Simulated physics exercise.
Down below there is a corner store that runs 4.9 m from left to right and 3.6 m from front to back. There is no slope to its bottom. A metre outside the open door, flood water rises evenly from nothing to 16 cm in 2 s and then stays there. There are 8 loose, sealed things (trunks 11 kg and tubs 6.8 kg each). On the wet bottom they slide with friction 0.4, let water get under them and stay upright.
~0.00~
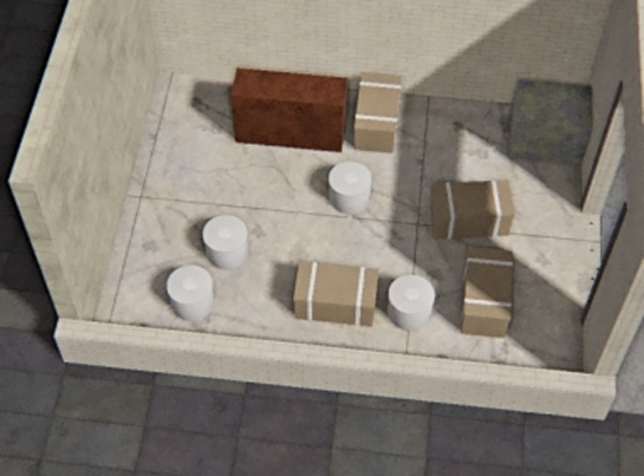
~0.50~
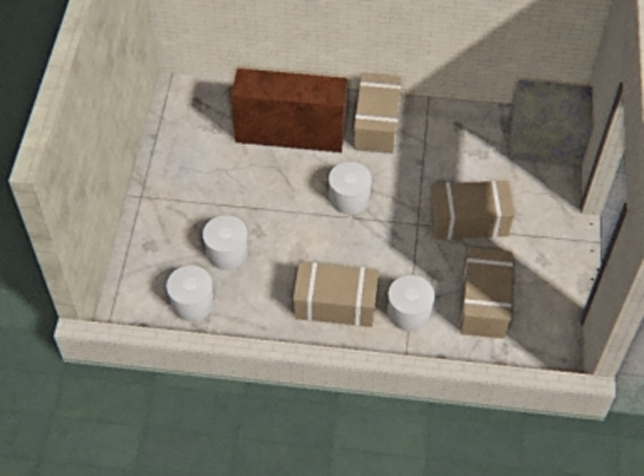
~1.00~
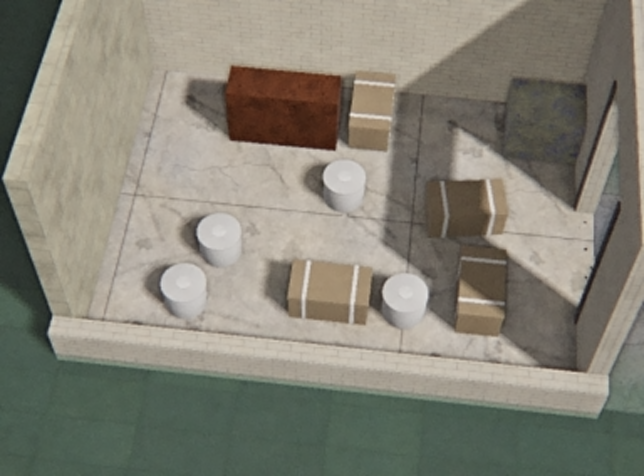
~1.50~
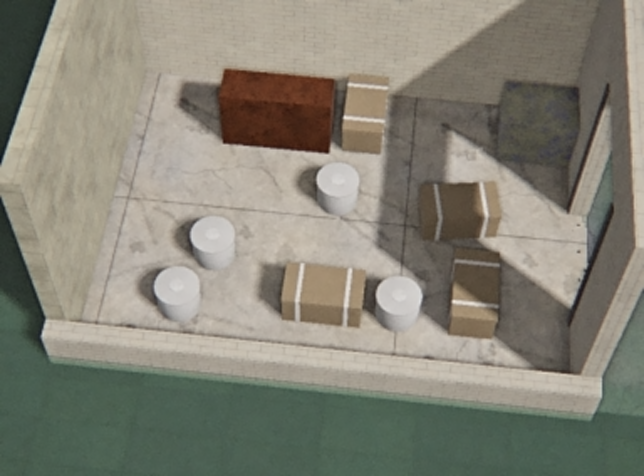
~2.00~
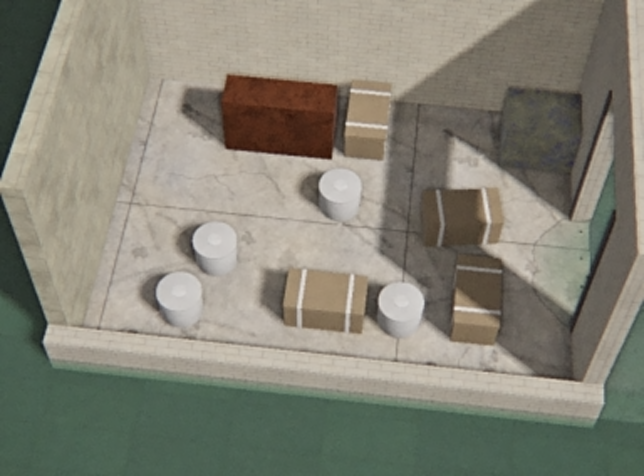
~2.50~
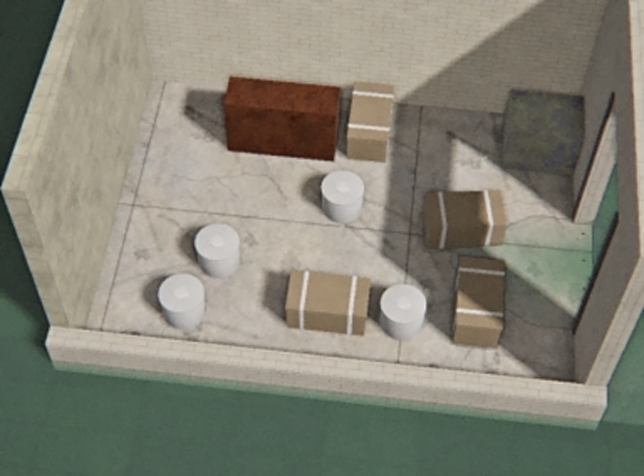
A walled room holding boxes, white tubs and a reddish-brown block sat still while greenish water covered the dark paving outside, then crept in through the doorway on the right and spread across the floor nearby.
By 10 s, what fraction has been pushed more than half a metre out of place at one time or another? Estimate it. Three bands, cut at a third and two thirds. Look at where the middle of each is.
The result will fall in the upper range, two thirds or past it.
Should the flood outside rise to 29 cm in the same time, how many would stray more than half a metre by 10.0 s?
With that change, 7 of them.
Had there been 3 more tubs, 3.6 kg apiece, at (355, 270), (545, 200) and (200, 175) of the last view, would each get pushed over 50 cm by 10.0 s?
Result, in listed order: Exceeded / not exceeded / exceeded.
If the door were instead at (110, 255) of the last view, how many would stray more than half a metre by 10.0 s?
The answer would then be 7.
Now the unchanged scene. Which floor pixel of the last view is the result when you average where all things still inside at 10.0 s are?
Mean floor pixel: About (210, 244).
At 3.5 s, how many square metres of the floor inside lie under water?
5.5 m2.
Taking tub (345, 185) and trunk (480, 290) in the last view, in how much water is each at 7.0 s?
I'd put it at 3 cm and 5 cm respectively.
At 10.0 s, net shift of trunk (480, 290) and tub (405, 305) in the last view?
First 300 cm, then 150 cm.
After 3.5 s 0 of 8 are over 50 cm from their spots; 0 afloat.
After 4.5 s 2 of 8 are over 50 cm from their spots; 1 afloat.
After 7.0 s 6 of 8 are over 50 cm from their spots; 5 afloat.
After 10.0 s 7 of 8 are over 50 cm from their spots, and 7 have been at some point; 8 afloat.
